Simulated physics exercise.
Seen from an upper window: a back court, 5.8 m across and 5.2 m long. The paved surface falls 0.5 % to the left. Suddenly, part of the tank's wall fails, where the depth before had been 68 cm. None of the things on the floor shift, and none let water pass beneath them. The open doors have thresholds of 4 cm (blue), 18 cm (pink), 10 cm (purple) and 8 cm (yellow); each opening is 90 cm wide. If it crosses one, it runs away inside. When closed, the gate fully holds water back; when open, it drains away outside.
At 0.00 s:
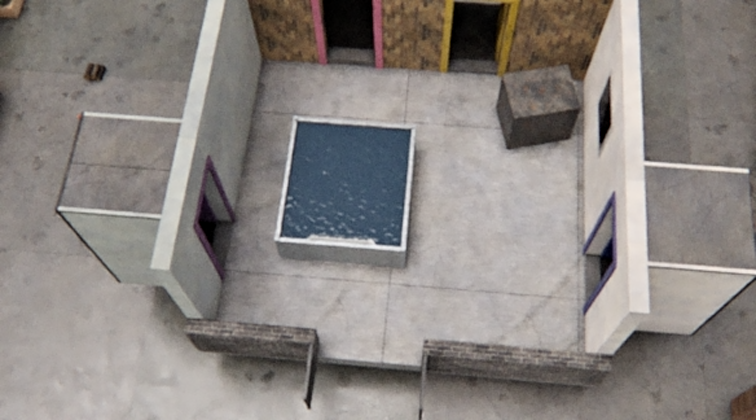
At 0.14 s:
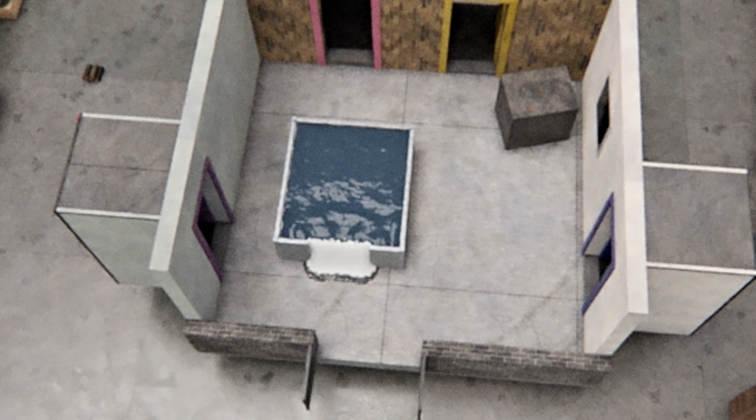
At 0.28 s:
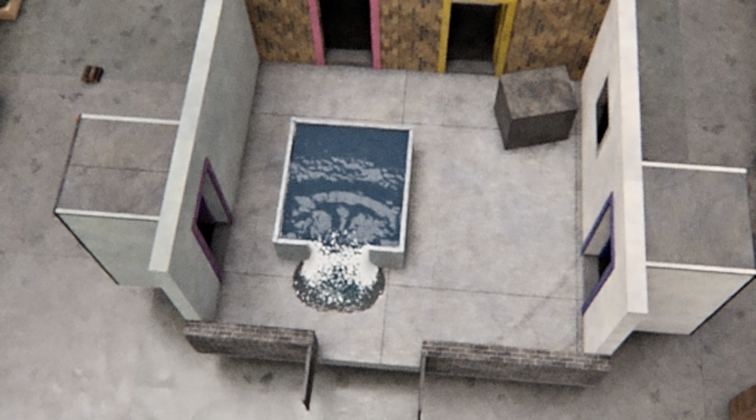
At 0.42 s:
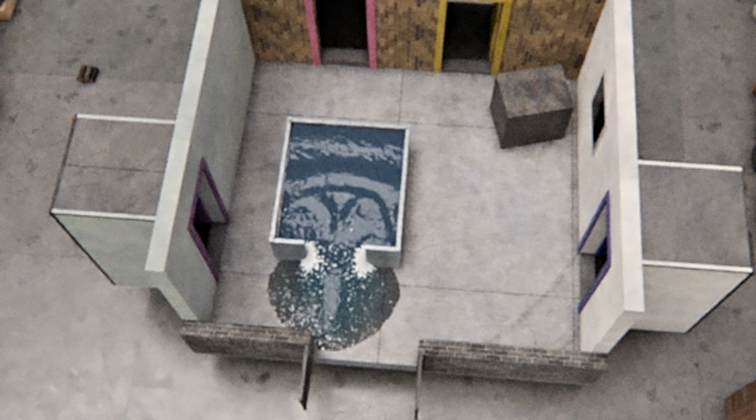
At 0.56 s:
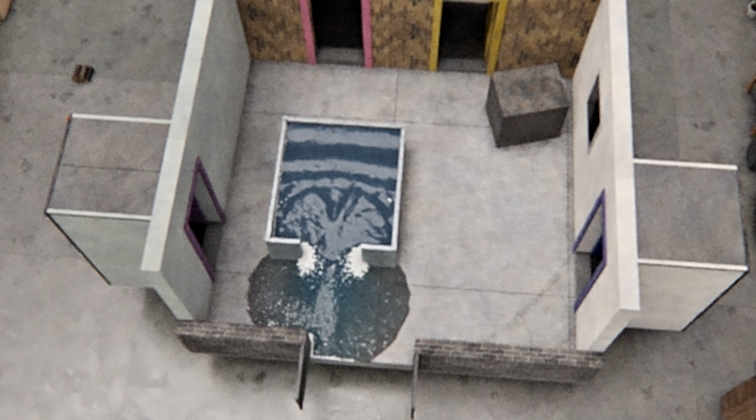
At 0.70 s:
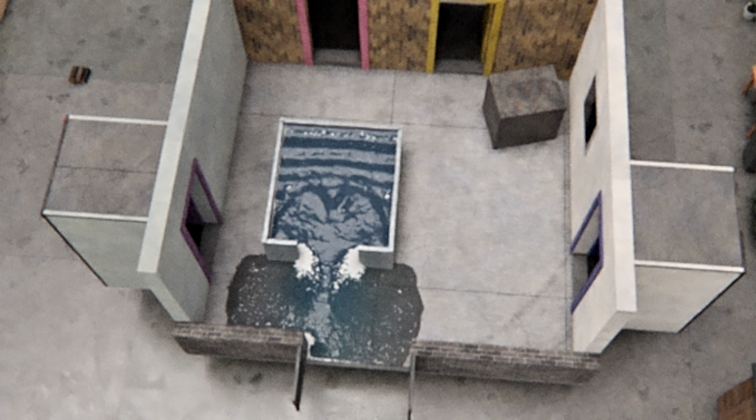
Water pours from the front of a tank and spreads across the paved court.
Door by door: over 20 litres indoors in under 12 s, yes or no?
Blue door: No, pink door: No, purple door: No, yellow door: No.
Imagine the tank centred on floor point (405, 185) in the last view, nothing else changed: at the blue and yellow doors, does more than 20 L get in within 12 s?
Result - blue door exceeds it, yellow door does not exceed it.
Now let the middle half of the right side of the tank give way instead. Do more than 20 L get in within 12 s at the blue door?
Compared with the limit, blue is more.
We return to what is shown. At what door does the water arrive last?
Answer: The yellow door.
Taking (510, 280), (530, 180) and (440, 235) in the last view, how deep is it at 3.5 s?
Close to 1, 0 and 0 centimetres.
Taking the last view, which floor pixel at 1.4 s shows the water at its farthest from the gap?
Somewhere near pixel (478, 356).
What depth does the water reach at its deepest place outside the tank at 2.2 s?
Depth: Approx. 38 cm.
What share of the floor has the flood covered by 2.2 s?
Some 25 per cent of it.
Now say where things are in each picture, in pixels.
Still water, 68 cm deep, in the tank at (348, 184), in the first frame.
Water pours out at (341, 256) and has run 0.5 m, to (372, 274); typically 7 cm deep outside, 68 cm at the tank's back, in the second frame.
The front is at (361, 305), 0.8 m from the gap at (340, 257); 0.8 m2 of floor is under water; 68 cm left at the back of the tank, in the third frame.
The front is at a hidden place, 1.4 m from the gap at (337, 256); 2.0 m2 of floor is under water; 68 cm left at the back of the tank, in the fourth frame.
Water pours out at (333, 255) and has run 1.7 m, to a hidden place; typically 6 cm deep outside, 67 cm at the tank's back, in the fifth frame.
The front is at a hidden place, 2.0 m from the gap at (330, 256); 3.6 m2 of floor is under water; 61 cm left at the back of the tank, in the sixth frame.
After 1.4 s water covers 20 % of the floor and is deepest (46 cm) near (202, 335); blue door not reached, pink door not reached, purple door 1 cm at the sill, 0 L in, yellow door not reached.
After 2.2 s water covers 25 % of the floor and is deepest (38 cm) near (202, 335); blue door not reached, pink door not reached, purple door 9 cm at the sill, 0 L in, yellow door not reached.
After 3.5 s water covers 40 % of the floor and is deepest (24 cm) near (324, 268); blue door 3 cm at the sill, 0 L in, pink door not reached, purple door 9 cm at the sill, 1 L in, yellow door not reached.
After 7.0 s water covers 65 % of the floor and is deepest (15 cm) near (245, 82); blue door 2 cm at the sill, 0 L in, pink door 8 cm at the sill, 0 L in, purple door 6 cm at the sill, 2 L in, yellow door 3 cm at the sill, 0 L in.
After 12.0 s water covers 95 % of the floor and is deepest (8 cm) near (202, 335); blue door 4 cm at the sill, 0 L in, pink door 5 cm at the sill, 0 L in, purple door 4 cm at the sill, 2 L in, yellow door 6 cm at the sill, 0 L in.
